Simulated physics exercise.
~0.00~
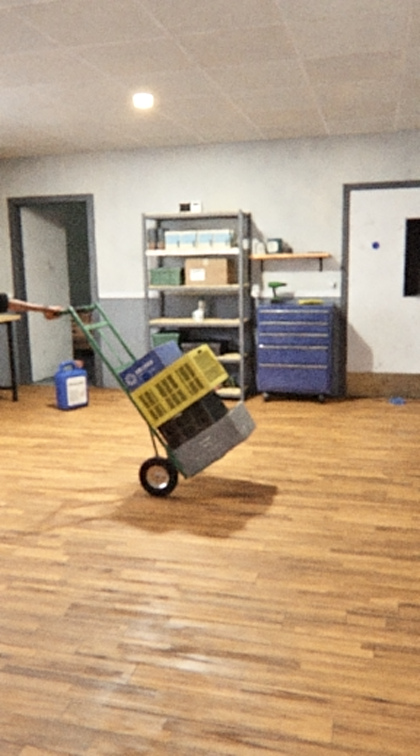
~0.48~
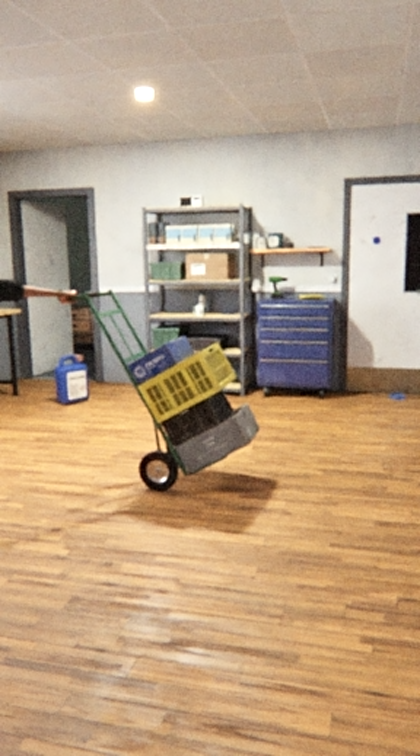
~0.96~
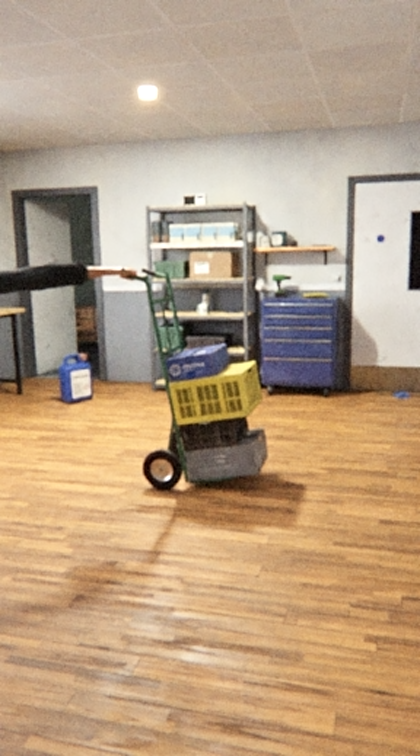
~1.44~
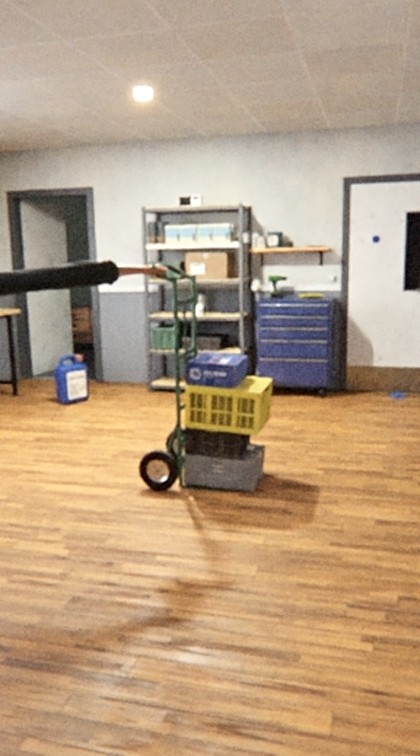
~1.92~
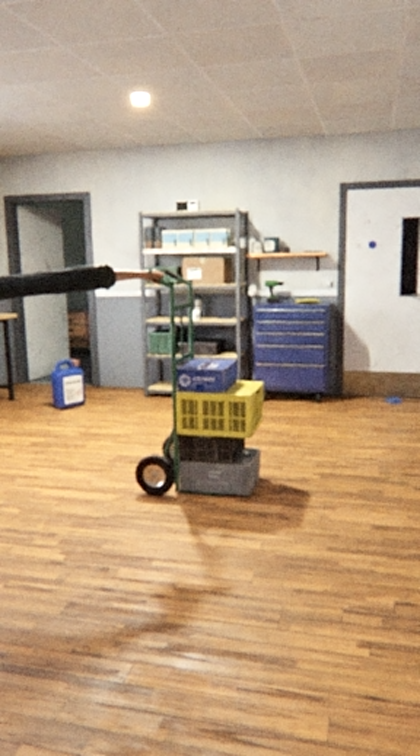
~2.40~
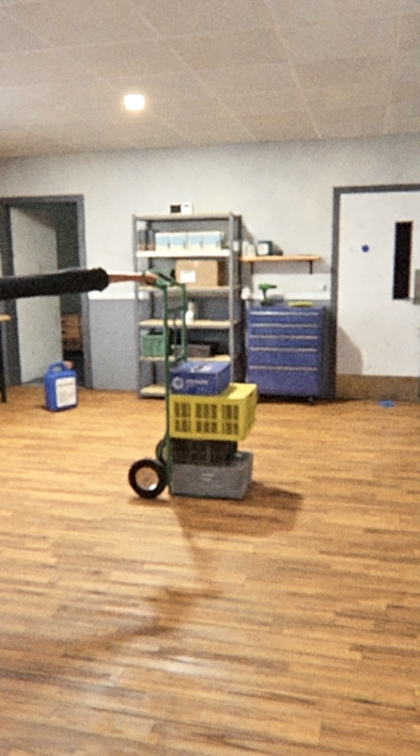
The footage shows a hand gripping the handle of a tilted green hand truck stacked with a grey container, a black crate, a yellow crate and a blue box, swinging it upright until it stands still on the wooden floor, the stack still in place and the hand on the handle.
